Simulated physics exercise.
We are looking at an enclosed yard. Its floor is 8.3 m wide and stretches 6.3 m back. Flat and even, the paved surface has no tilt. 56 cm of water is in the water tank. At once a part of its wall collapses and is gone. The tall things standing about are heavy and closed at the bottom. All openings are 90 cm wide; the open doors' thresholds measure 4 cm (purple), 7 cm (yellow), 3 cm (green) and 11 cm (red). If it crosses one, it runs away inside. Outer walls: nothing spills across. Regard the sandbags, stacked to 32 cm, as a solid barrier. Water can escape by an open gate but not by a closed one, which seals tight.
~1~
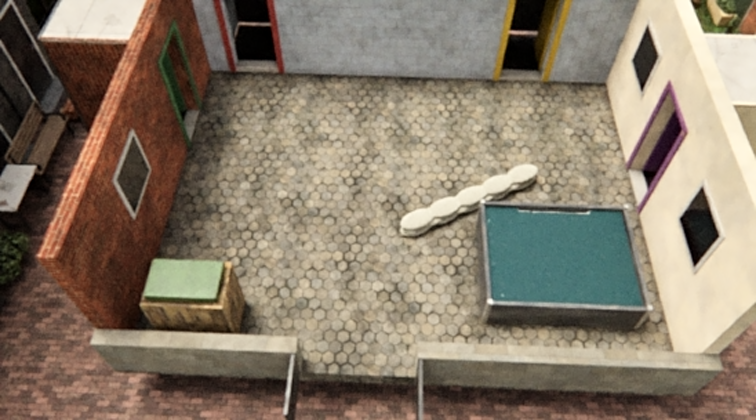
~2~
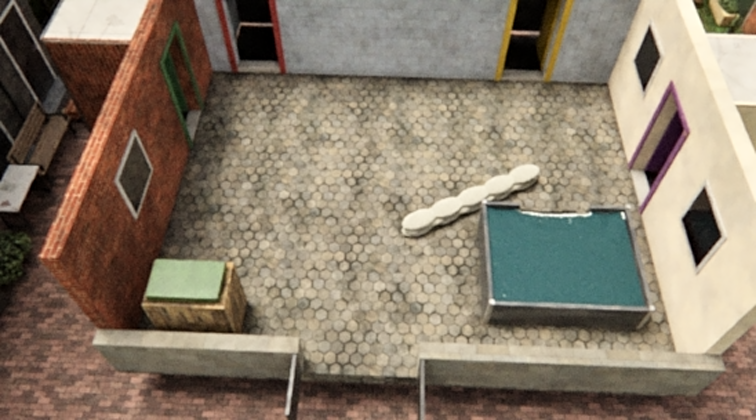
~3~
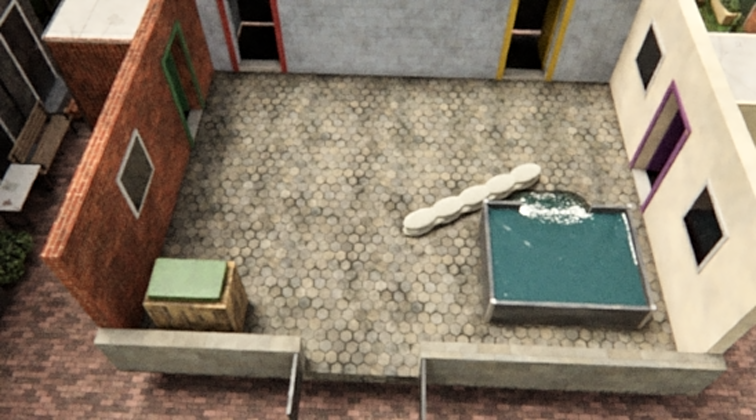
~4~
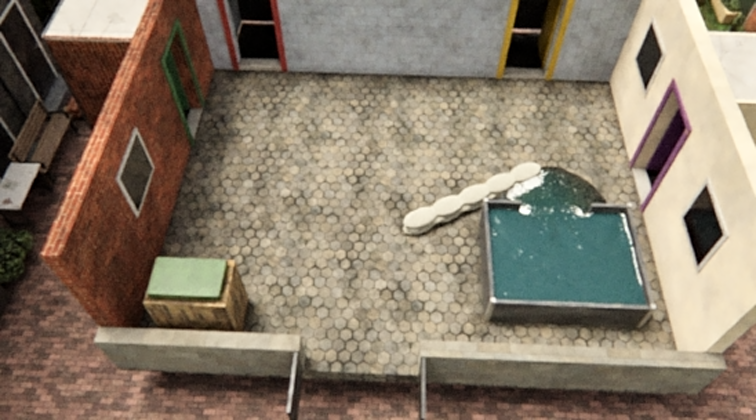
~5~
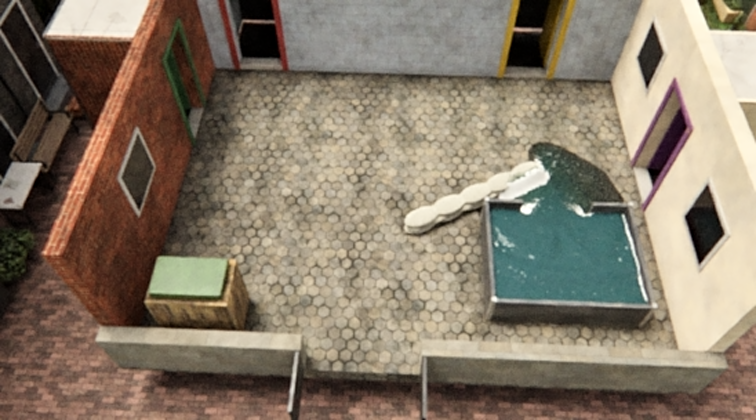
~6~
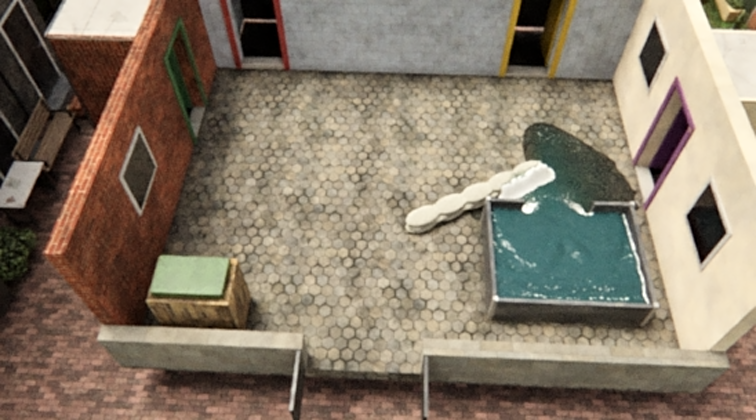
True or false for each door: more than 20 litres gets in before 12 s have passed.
Purple door true, yellow door true, green door true, red door false.
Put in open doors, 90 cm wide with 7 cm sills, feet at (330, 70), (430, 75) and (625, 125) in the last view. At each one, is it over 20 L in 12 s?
Note, doorways in listed order: Stays short, stays short, goes beyond.
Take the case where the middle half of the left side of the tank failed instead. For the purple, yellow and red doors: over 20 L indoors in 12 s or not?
Door by door - purple: Within bounds, yellow: Within bounds, red: Within bounds.
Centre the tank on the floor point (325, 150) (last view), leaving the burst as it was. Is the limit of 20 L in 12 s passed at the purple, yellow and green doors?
Well, against that limit, at purple it's too much, at yellow it's within bounds, and at green it's too much.
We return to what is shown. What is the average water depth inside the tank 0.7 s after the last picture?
The mean depth is around 39 cm.
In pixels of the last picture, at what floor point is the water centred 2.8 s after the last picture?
At roughly (551, 195).
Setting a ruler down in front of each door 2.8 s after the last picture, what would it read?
In cm: Purple 4, yellow 13, green 0, red 0.
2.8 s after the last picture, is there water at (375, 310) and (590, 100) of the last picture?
I'd say drenched, then drenched.
Then, 0.7 s after the last picture water covers 15 % of the floor and is deepest (42 cm) near (521, 192); purple door 3 cm at the sill, 0 L in, yellow door 9 cm at the sill, 0 L in, green door not reached, red door not reached.
Then, 1.5 s after the last picture water covers 20 % of the floor and is deepest (40 cm) near (606, 90); purple door 4 cm at the sill, 6 L in, yellow door 14 cm at the sill, 16 L in, green door not reached, red door not reached.
Then, 2.8 s after the last picture water covers 30 % of the floor and is deepest (26 cm) near (531, 192); purple door 4 cm at the sill, 60 L in, yellow door 13 cm at the sill, 51 L in, green door not reached, red door not reached.
Then, 6.3 s after the last picture water covers 70 % of the floor and is deepest (14 cm) near (531, 192); purple door 8 cm at the sill, 162 L in, yellow door 10 cm at the sill, 84 L in, green door 7 cm at the sill, 1 L in, red door 3 cm at the sill, 0 L in.
Then, 11.3 s after the last picture water covers 90 % of the floor and is deepest (8 cm) near (137, 346); purple door 5 cm at the sill, 210 L in, yellow door 6 cm at the sill, 94 L in, green door 6 cm at the sill, 43 L in, red door 6 cm at the sill, 0 L in.
